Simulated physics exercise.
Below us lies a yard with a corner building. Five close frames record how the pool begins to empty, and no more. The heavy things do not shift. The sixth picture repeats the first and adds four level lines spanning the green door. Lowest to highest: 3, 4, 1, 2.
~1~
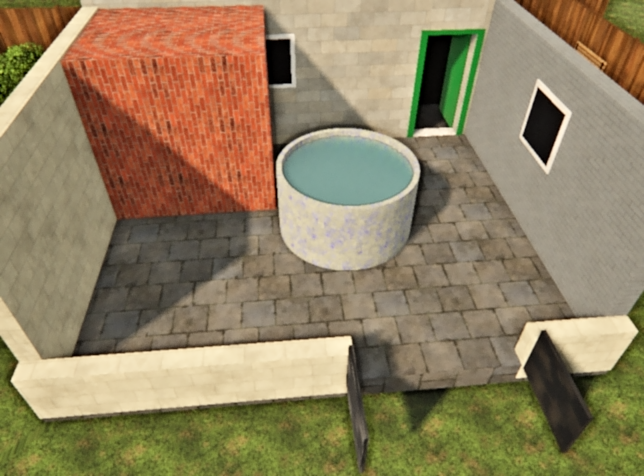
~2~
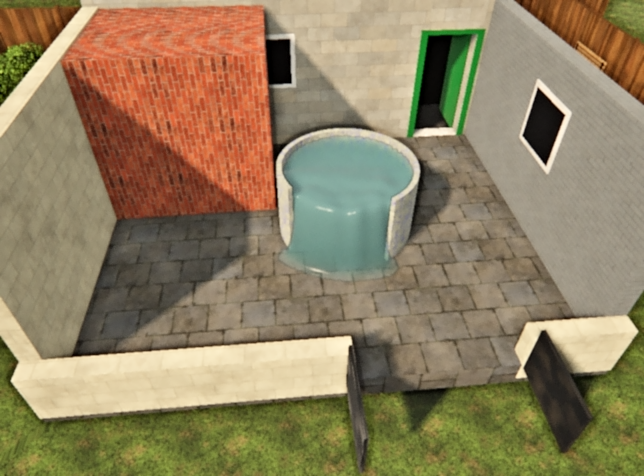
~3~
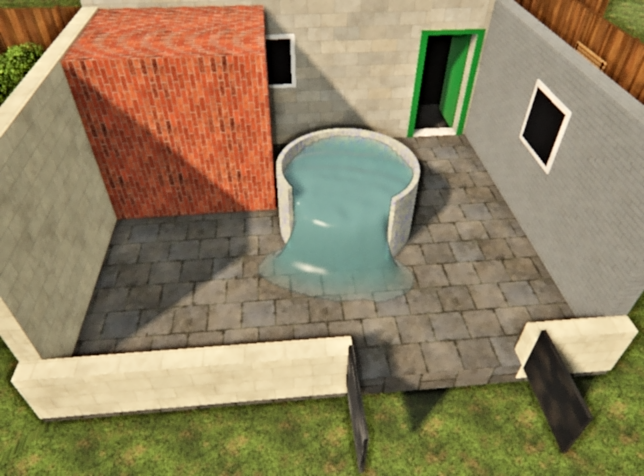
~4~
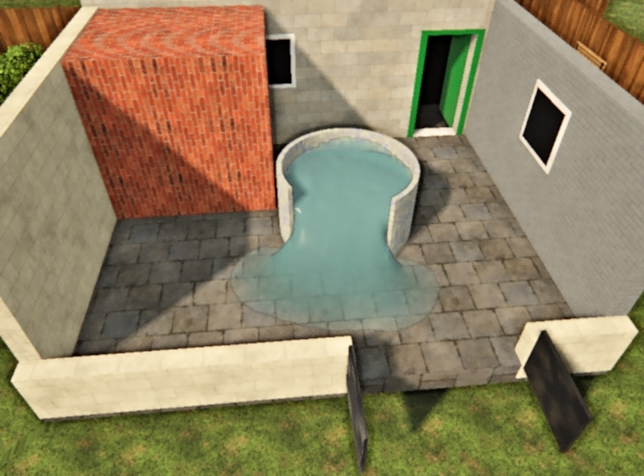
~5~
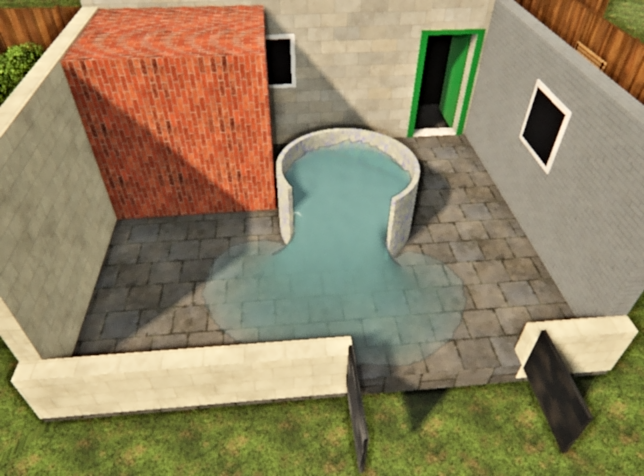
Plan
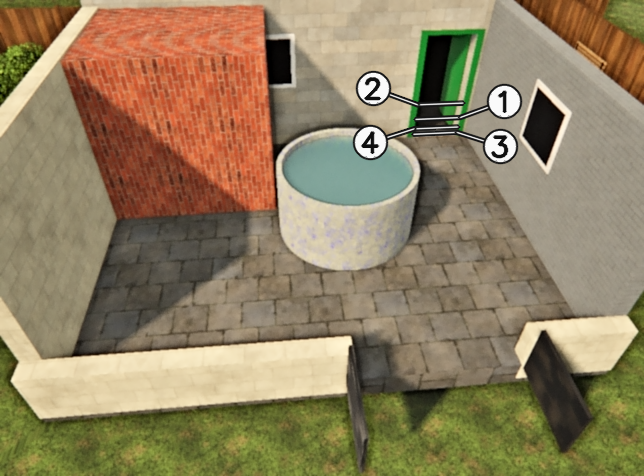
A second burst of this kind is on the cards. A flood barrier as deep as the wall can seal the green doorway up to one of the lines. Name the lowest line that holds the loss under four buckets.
Use height 3.
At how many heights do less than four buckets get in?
All four.
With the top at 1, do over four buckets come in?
No, that is safe.
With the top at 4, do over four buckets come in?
No, that is safe.
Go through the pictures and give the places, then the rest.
Water in the pool at rest, its middle at (348, 169); foot of the green doorway at (434, 135); open gate at (441, 327).
Water covers 2 % of the ground and shows as far out as (393, 265).
Water covers 5 % of the ground and shows as far out as (406, 283).
Water covers 12 % of the ground and shows as far out as (240, 289).
Water covers 22 % of the ground and shows as far out as (210, 295).
On the marked copy, 1 at (437, 118); 2 at (440, 103); 3 at (435, 133); 4 at (436, 127); from the bottom up 3, 4, 1, 2.
Choosing 1, nothing gets over.
Choosing 2, nothing gets over.
Choosing 3, nothing gets over.
Choosing 4, nothing gets over.
